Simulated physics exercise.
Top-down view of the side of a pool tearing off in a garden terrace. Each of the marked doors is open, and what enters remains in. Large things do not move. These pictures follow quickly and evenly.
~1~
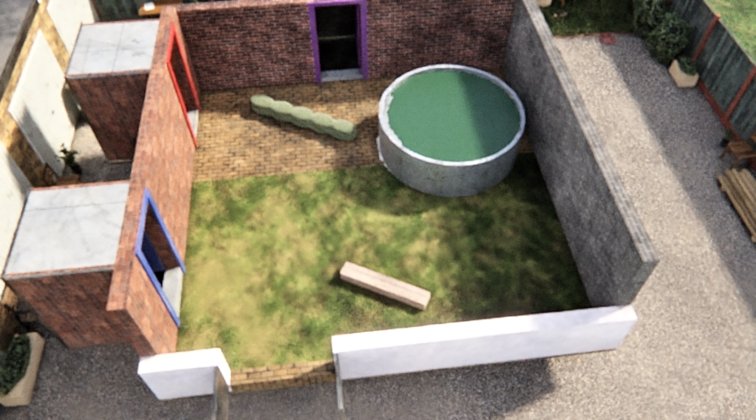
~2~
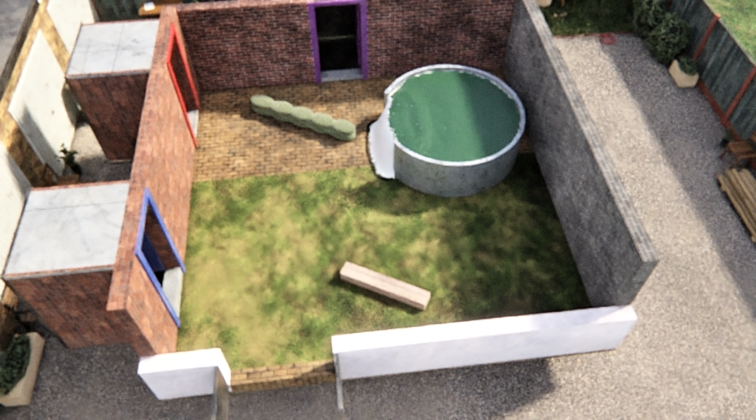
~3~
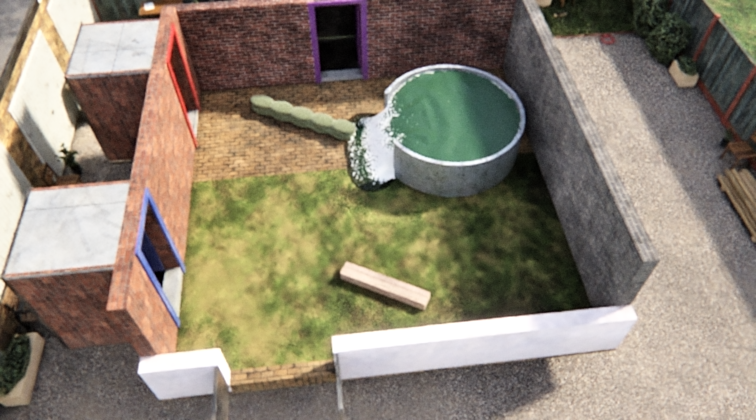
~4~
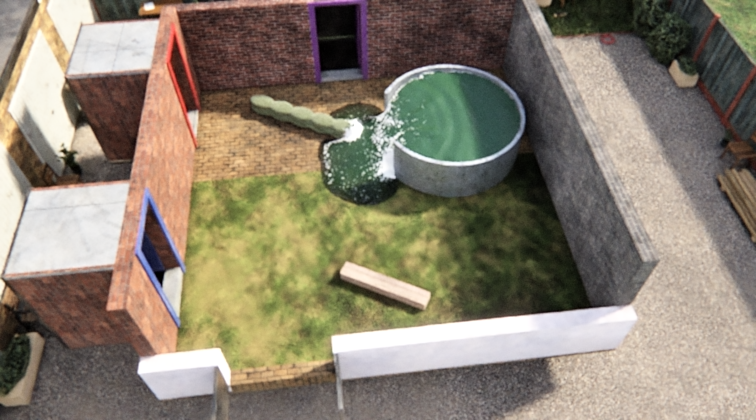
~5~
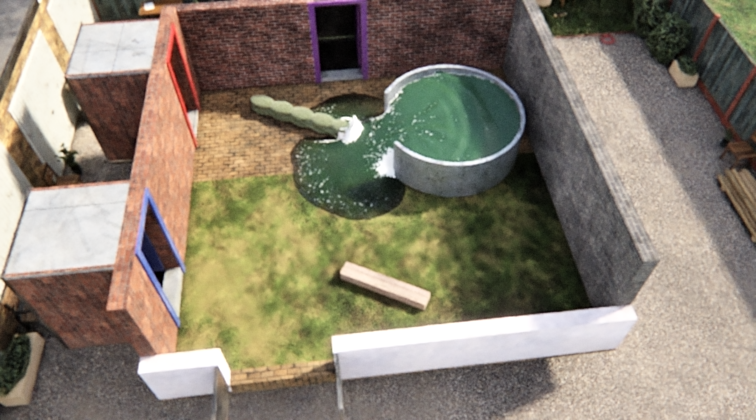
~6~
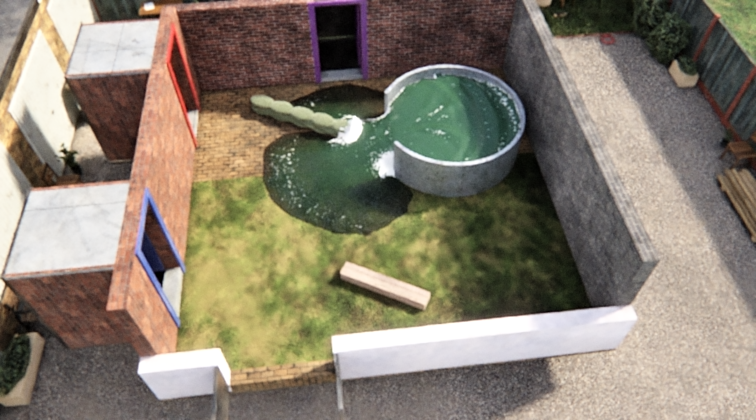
Green water bursting from the left side of a round pool, foaming around a hedge and spreading across brick paving onto grass.
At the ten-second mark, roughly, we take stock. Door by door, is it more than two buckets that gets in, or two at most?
One by one: The blue door will allow in no excess; the red door will allow in an excess; the purple door will allow in an excess.
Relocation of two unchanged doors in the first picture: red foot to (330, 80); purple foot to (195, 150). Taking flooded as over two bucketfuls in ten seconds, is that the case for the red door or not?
Lab note: Red door exceeds it.
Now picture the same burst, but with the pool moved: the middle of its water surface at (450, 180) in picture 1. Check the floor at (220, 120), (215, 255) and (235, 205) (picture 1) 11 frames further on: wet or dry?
Result: Inundated; inundated; inundated.
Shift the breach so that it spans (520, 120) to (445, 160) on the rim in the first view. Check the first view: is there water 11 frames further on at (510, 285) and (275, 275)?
Respectively: Drenched and parched.
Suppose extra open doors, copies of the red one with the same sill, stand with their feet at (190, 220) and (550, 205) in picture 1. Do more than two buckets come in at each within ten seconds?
Well, one comes out higher, the other comes out lower.
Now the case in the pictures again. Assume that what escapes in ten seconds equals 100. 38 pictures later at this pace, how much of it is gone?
About 55 per cent.
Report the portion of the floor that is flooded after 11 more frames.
Near 50 in a hundred.
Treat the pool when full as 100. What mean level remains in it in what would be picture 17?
Estimate: Around 52 per cent.
A moment on, water covers 35 % of the floor; the blue door not reached, the red door not reached, the purple door under two buckets in.
Next, water covers 50 % of the floor; the blue door not reached, the red door under two buckets in, the purple door over two buckets in.
Then, water covers 65 % of the floor; the blue door wet at the sill, nothing in, the red door far over two buckets in, the purple door over two buckets in.
Later, water covers 75 % of the floor; the blue door wet at the sill, nothing in, the red door far over two buckets in, the purple door far over two buckets in.
In the end, water covers 95 % of the floor; the blue door wet at the sill, nothing in, the red door far over two buckets in, the purple door far over two buckets in.
